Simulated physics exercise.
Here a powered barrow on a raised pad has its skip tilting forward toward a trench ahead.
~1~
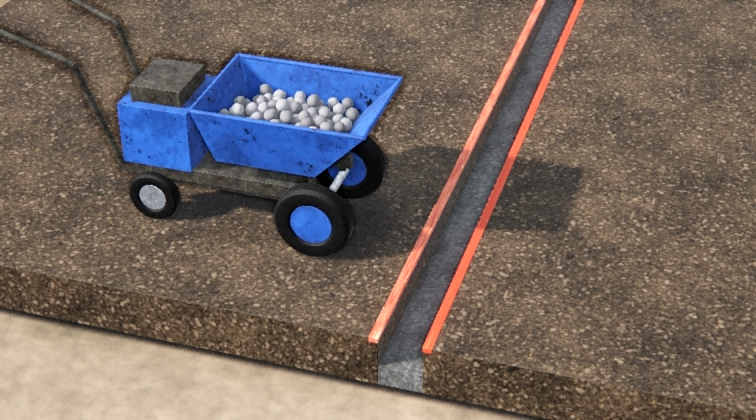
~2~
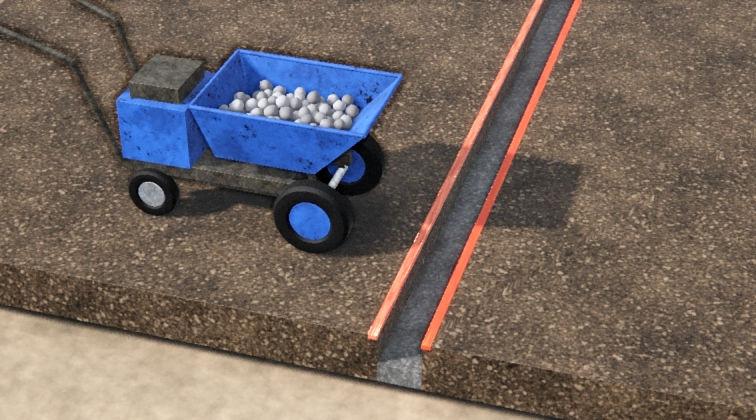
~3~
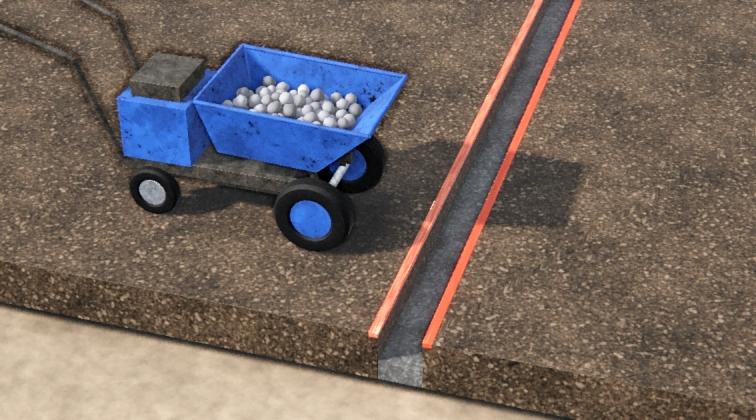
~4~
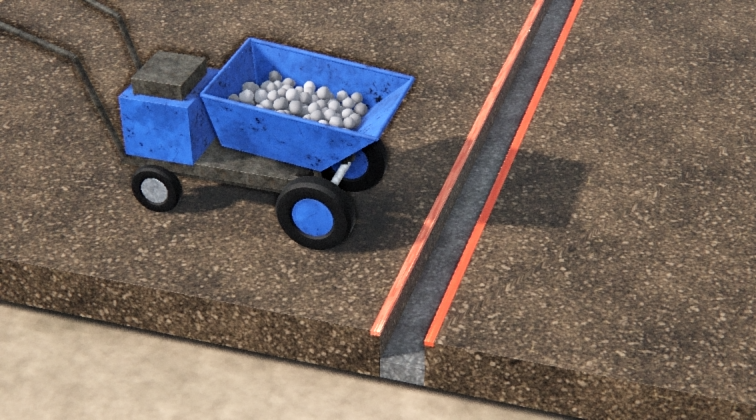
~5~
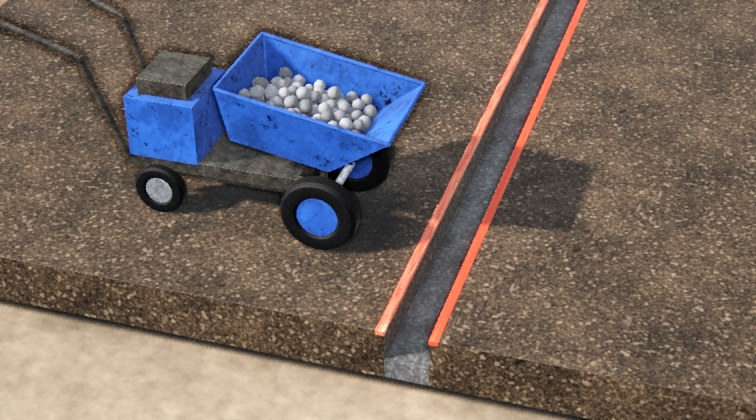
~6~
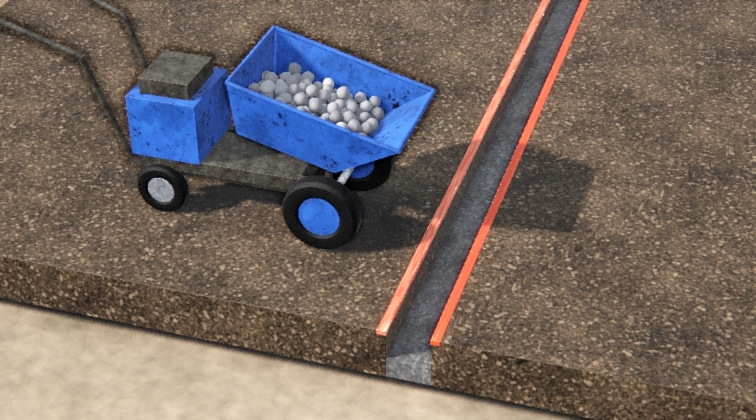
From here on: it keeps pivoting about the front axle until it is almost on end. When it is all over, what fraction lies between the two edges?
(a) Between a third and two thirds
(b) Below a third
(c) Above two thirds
a.
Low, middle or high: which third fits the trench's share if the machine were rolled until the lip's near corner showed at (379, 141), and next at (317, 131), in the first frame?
First: Under a third; second: One to two thirds.
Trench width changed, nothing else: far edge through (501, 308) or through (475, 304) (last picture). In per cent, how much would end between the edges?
Lab note: Case 1 near 100 percent, case 2 near 80 percent.
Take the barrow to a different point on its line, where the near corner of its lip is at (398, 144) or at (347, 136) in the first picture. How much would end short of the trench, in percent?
You'd get around 0 in a hundred, then 0 in a hundred.
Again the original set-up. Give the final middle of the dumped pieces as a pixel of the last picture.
Close to (470, 243) in the last view.
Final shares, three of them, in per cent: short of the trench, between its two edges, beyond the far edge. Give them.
Roughly: Short 0, between 55, beyond 30 per cent.
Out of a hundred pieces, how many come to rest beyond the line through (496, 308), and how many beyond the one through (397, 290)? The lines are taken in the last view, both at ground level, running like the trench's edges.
20 % and 80 %, in that order.
Shortly afterwards, skip tipped steeply; the whole lot in the skip.
Next, skip tipped right over; the bulk in the skip; a little in or heaped over the trench; a little beyond it.
Some moments later, skip tipped right over; near a quarter in the skip; near half in or heaped over the trench; near a third beyond it.
In the end, skip tipped right over; near a quarter in the skip; near half in or heaped over the trench; near a third beyond it.
